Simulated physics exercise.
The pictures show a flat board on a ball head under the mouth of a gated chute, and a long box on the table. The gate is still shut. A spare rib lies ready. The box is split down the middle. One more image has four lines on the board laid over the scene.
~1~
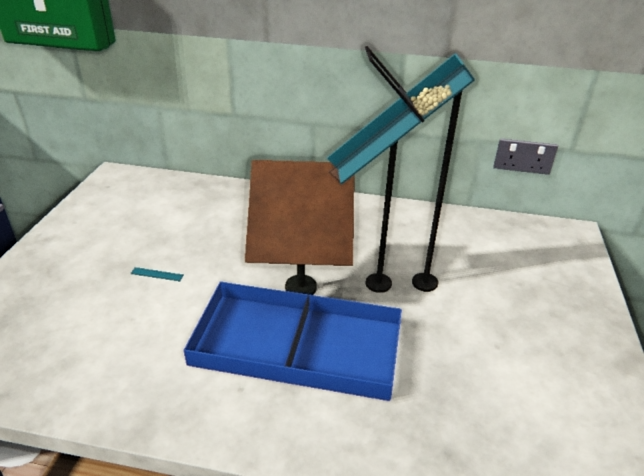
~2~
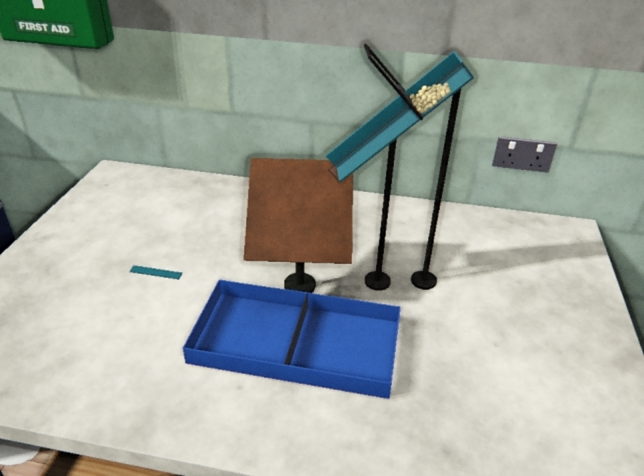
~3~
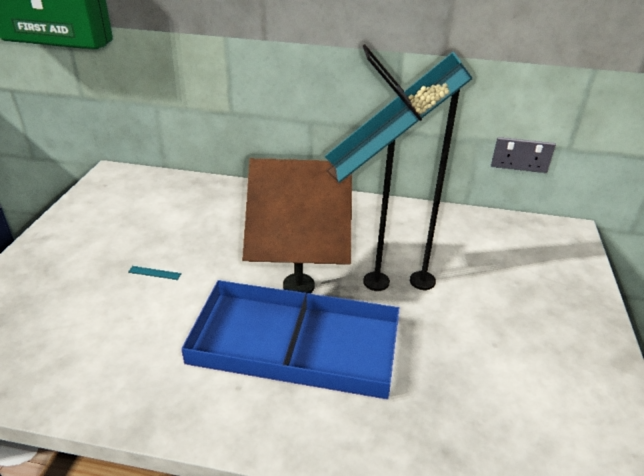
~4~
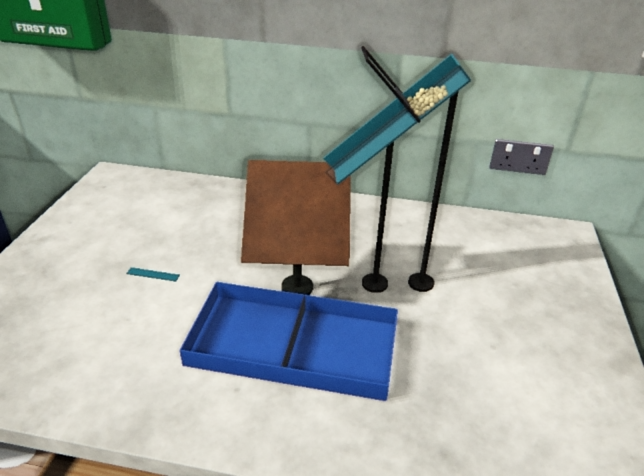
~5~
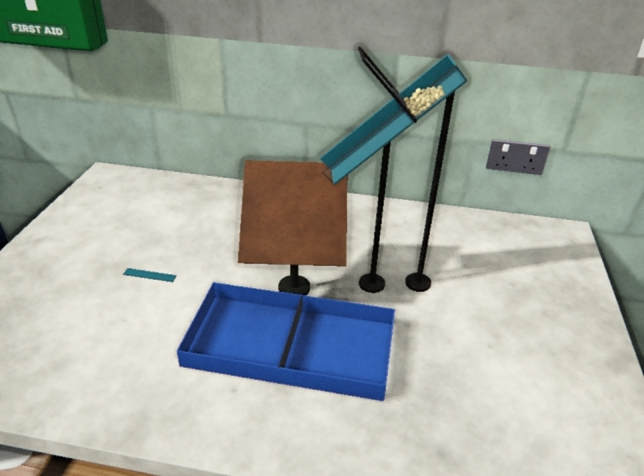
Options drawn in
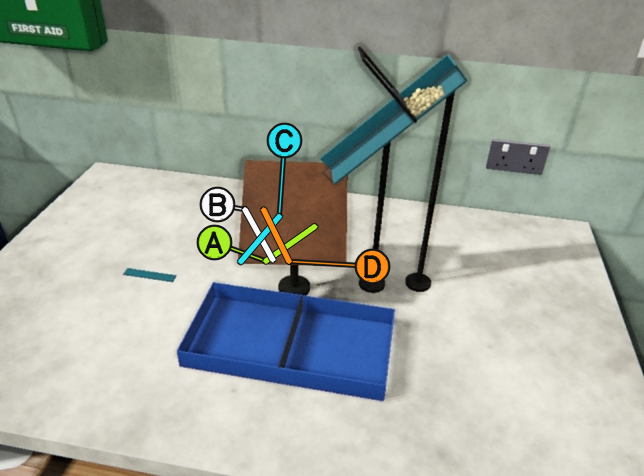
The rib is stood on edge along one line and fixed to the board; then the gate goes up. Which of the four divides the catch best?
It is B.
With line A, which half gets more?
The left half.
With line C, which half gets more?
More lands on the left.
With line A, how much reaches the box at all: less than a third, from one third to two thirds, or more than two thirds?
Line A gives more than two thirds.
On the marked copy, line A from (314, 226) to (265, 261); line B from (245, 209) to (272, 259); line C from (279, 216) to (240, 261); line D from (263, 209) to (289, 261).
If A is chosen, of what is caught, every piece in the left half, not one piece in the right.
If B is chosen, of what is caught, roughly two thirds in the left half, roughly a third in the right.
If C is chosen, of what is caught, almost all in the left half, about a tenth in the right.
If D is chosen, of what is caught, just a few in the left half, almost all in the right.
